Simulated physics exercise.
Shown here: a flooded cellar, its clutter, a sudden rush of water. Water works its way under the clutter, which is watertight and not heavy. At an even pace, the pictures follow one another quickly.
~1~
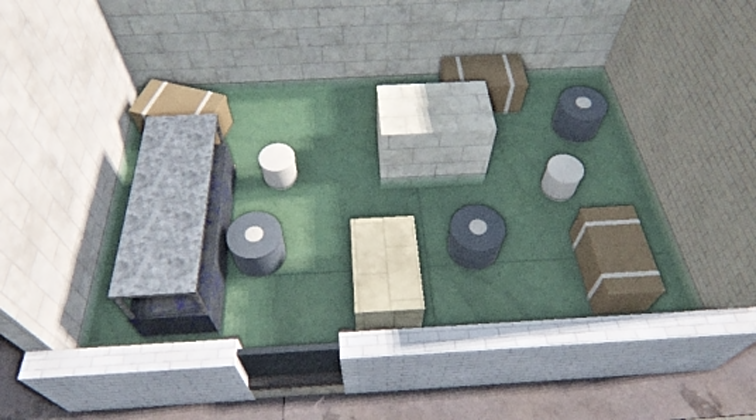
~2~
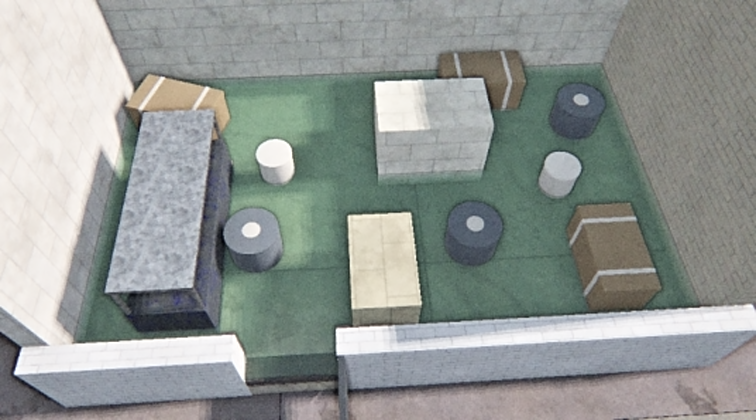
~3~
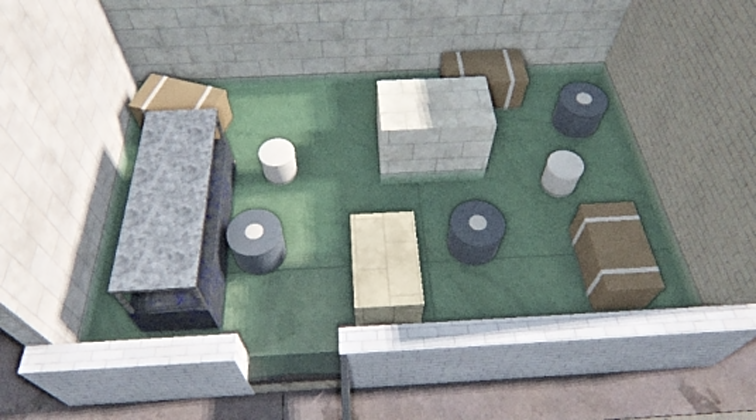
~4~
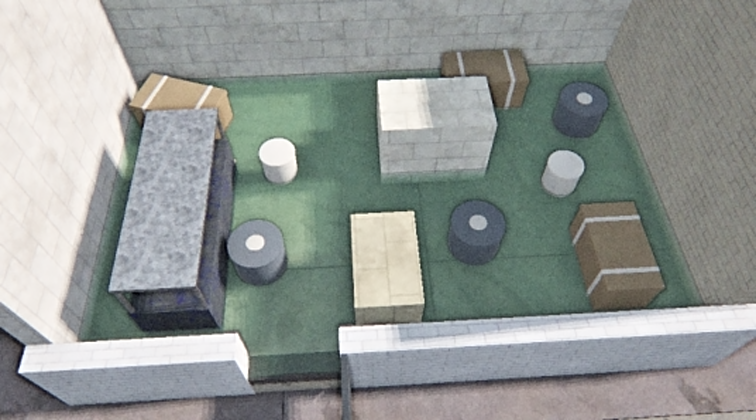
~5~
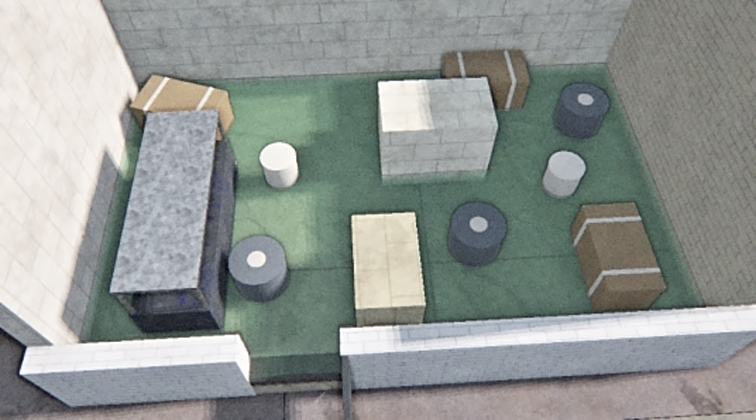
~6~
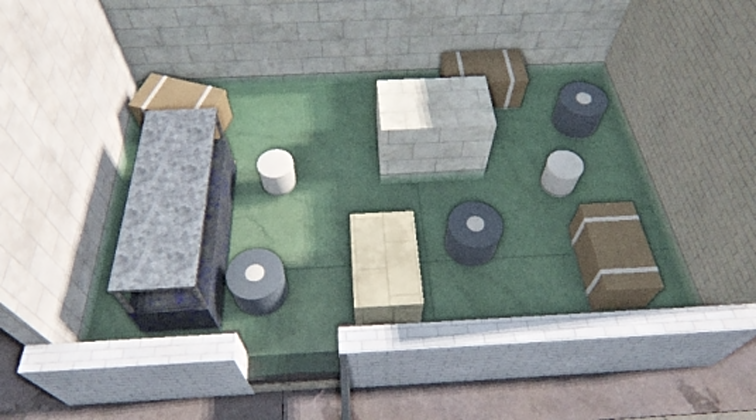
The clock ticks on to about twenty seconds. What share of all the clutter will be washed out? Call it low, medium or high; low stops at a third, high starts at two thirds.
Medium.
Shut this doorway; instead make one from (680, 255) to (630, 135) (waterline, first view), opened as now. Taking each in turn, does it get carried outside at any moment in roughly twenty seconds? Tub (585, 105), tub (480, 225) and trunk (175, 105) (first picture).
The first exits, the second exits, the third never exits.
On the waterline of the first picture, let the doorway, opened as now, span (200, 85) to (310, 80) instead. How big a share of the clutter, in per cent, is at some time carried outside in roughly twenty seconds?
Roughly 80 in a hundred.
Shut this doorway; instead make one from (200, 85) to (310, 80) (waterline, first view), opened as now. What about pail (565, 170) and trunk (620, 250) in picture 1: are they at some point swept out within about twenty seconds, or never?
So the first is retained and the second is retained.
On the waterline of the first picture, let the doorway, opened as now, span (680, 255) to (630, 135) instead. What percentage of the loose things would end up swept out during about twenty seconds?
80 %.
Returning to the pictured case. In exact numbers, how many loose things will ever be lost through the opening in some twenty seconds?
Exactly 3.
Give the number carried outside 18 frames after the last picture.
Total: 2.
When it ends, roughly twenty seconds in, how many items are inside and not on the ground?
That number is 5.
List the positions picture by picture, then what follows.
In the first frame, a tub at (254, 235) floats; a pail at (277, 157), afloat; 0 of 8 have shifted.
In the second frame, a tub at (251, 230) floats; a pail at (274, 153) floats; 0 of 8 have shifted.
In the third frame, a tub at (254, 232), afloat; a pail at (277, 152), afloat; 0 of 8 have shifted.
In the fourth frame, a tub at (255, 243), afloat, close to its start; a pail at (277, 152) floats; 1 of 8 have shifted.
In the fifth frame, a tub at (257, 260), afloat, close to its start; a pail at (278, 156) floats; 1 of 8 have shifted.
In the sixth frame, a tub at (255, 273) floats, a stride from its start; a pail at (275, 163), afloat, close to its start; 2 of 8 have shifted.
A moment on, 1 of 8 are out; 7 afloat.
Next, 2 of 8 are out; 6 afloat.
Later, 3 of 8 are out; 5 afloat.
In the end, 3 of 8 are out; 5 afloat.
